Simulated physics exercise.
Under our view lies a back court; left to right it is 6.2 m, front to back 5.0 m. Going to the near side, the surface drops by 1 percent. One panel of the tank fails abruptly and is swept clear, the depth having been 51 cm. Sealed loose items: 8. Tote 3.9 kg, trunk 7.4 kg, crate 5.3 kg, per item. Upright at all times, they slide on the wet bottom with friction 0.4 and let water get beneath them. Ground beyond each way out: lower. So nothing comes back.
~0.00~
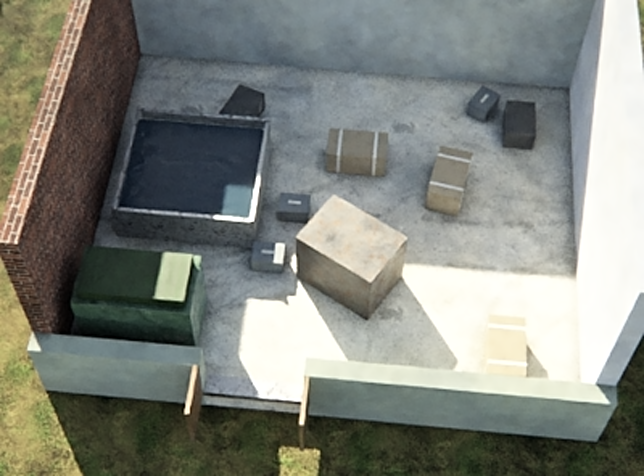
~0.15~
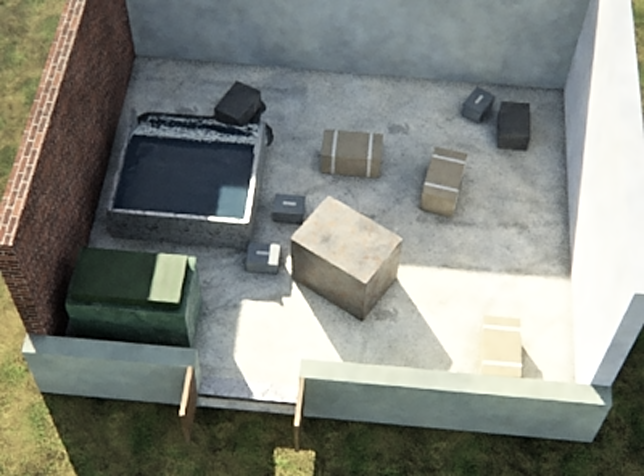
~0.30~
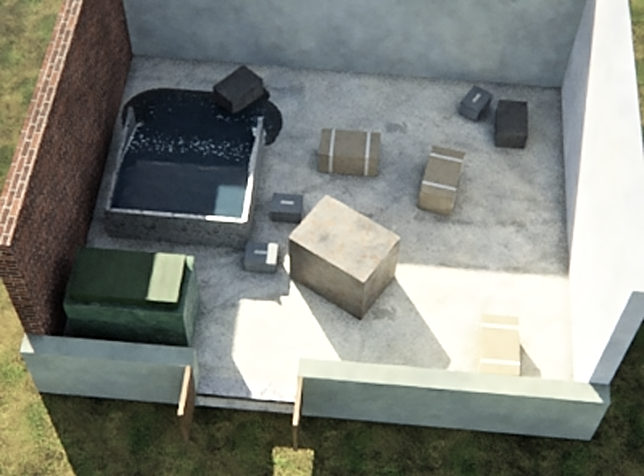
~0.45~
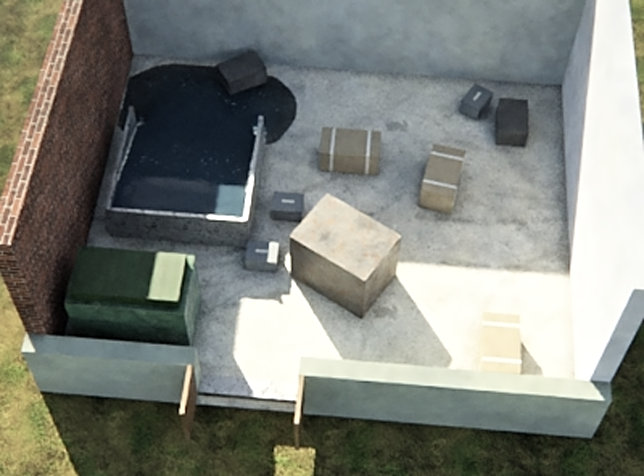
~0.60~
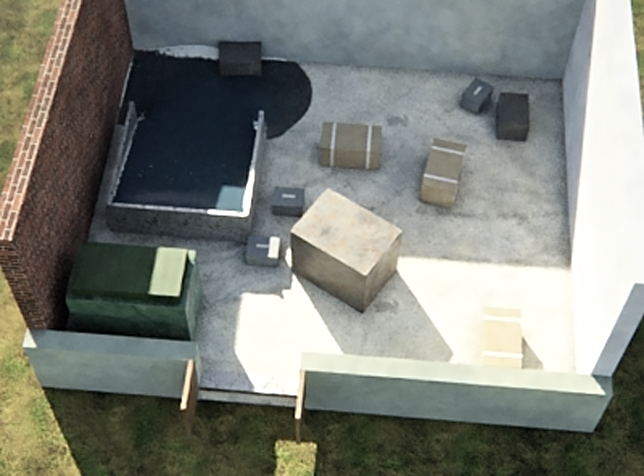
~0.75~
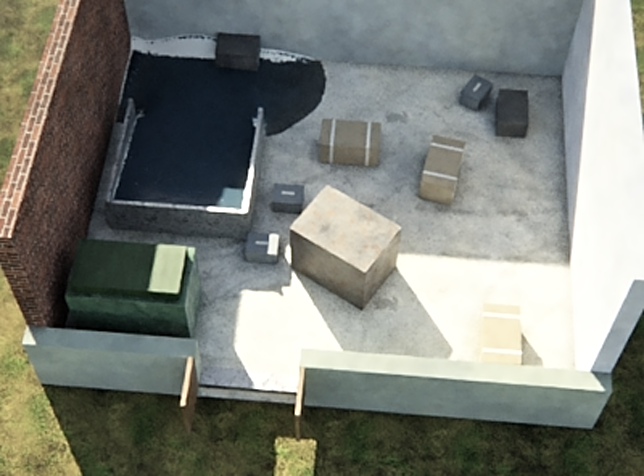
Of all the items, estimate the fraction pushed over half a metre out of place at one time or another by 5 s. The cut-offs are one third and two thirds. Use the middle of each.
The share is between one third and two thirds.
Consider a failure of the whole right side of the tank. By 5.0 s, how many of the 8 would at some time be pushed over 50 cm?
The answer then is 7.
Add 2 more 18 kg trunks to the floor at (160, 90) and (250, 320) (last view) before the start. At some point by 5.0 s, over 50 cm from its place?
Result, in sequence: Exceeded / not exceeded.
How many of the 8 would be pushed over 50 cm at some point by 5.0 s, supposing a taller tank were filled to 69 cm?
Then 5.
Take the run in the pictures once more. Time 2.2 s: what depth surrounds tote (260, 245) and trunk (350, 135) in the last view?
I'd put it at 0 cm and 0 cm respectively.
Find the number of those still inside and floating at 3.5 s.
It comes to 3.
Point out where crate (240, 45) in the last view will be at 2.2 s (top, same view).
Near (332, 53).
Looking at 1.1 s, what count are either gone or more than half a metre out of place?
By then the count is 1.
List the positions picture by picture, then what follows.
The first frame shows a crate at (242, 103) rests on the ground; a tote at (268, 252), on the bottom; water covers 2.7 m2; 0 of 8 have shifted.
The second frame shows a crate at (238, 100) rests on the ground, 8 cm from its start; a tote at (263, 253) rests on the ground; water covers 3.5 m2; 1 of 8 have shifted.
The third frame shows a crate at (238, 83), on the bottom, 36 cm from its start; a tote at (261, 253) rests on the ground; water covers 4.5 m2; 1 of 8 have shifted.
The fourth frame shows a crate at (241, 66) rests on the ground, 66 cm from its start; a tote at (262, 251), on the bottom; 5.6 m2 under water; 1 of 8 have shifted.
The fifth frame shows a crate at (240, 52), on the bottom, 82 cm from its start; a tote at (263, 246) rests on the ground; water covers 6.4 m2; 1 of 8 have shifted.
The sixth frame shows a crate at (238, 44), afloat, 85 cm from its start; a tote at (262, 243), on the bottom; water covers 6.6 m2; 1 of 8 have shifted.
After 1.1 s 1 of 8 are over 50 cm from their spots; 1 afloat.
After 2.2 s 1 of 8 are over 50 cm from their spots; 1 afloat.
After 3.5 s 4 of 8 are over 50 cm from their spots; 3 afloat.
After 5.0 s 5 of 8 are over 50 cm from their spots, and 5 have been at some point; 5 afloat.
